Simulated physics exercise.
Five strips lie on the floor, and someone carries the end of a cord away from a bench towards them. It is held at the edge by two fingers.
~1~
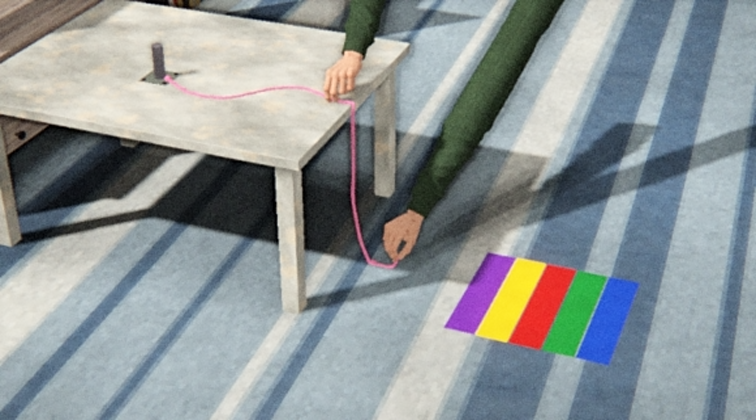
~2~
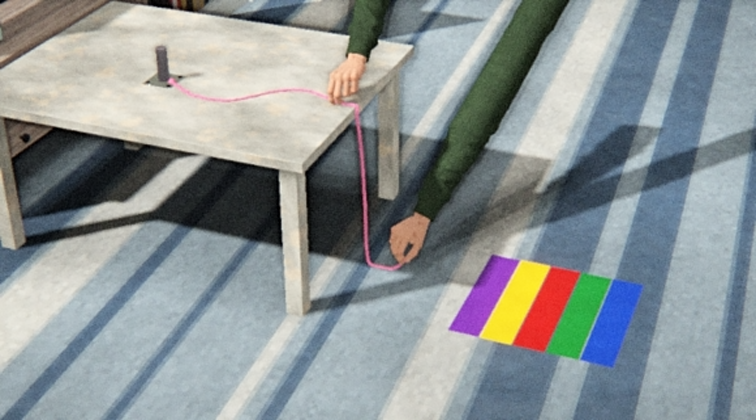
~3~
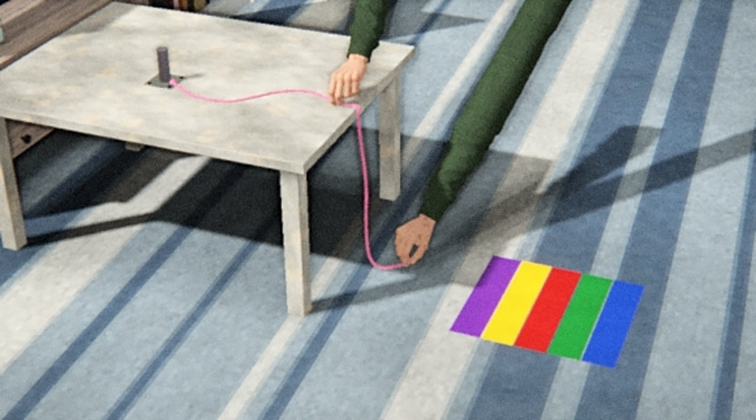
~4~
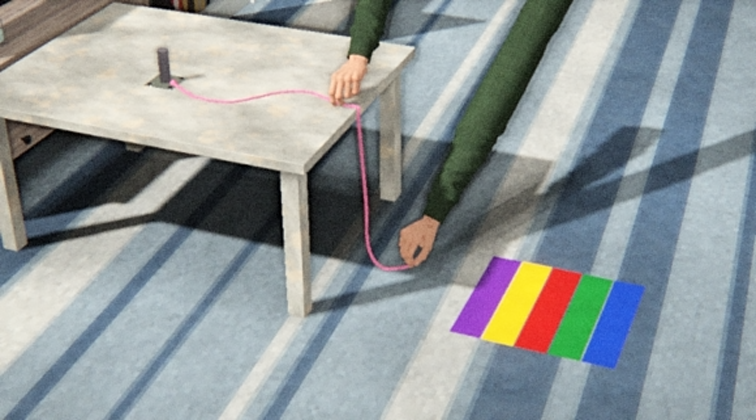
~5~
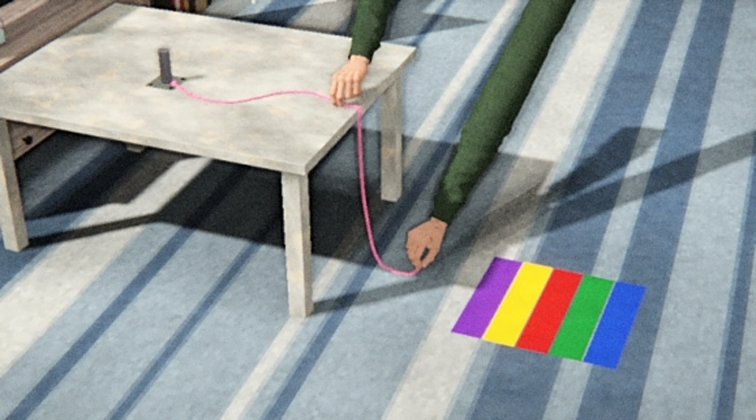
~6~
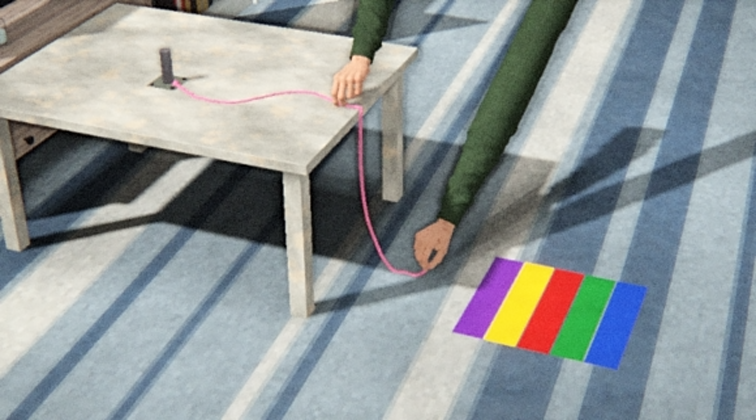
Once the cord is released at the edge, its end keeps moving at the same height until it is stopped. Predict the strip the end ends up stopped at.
The end ends up at the red strip.
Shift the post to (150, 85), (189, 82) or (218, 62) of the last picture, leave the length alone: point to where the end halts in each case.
The three places are (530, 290), (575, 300) and (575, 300), in that order.
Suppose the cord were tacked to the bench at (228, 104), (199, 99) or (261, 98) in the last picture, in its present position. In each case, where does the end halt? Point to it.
Pixel spots, one per try: About (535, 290), (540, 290), (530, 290).
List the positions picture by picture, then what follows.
In the first frame, end (397, 258); purple (467, 316); yellow (499, 324); red (531, 331); green (564, 338); blue (598, 346).
In the second frame, end (404, 261); cord through (188, 92) (250, 97) (313, 92) (358, 125) (364, 190) (367, 251).
In the third frame, end (409, 263).
In the fourth frame, end (413, 264); cord through (190, 93) (251, 99) (315, 94) (359, 126) (365, 191) (370, 253).
In the fifth frame, end (421, 266).
In the sixth frame, end (428, 267); cord through (193, 94) (254, 99) (317, 94) (361, 127) (363, 191) (380, 253).
Soon after, end near (489, 280); over purple.
Then, end near (529, 288); over yellow.
At full stretch, end near (554, 294); over red. The red one.
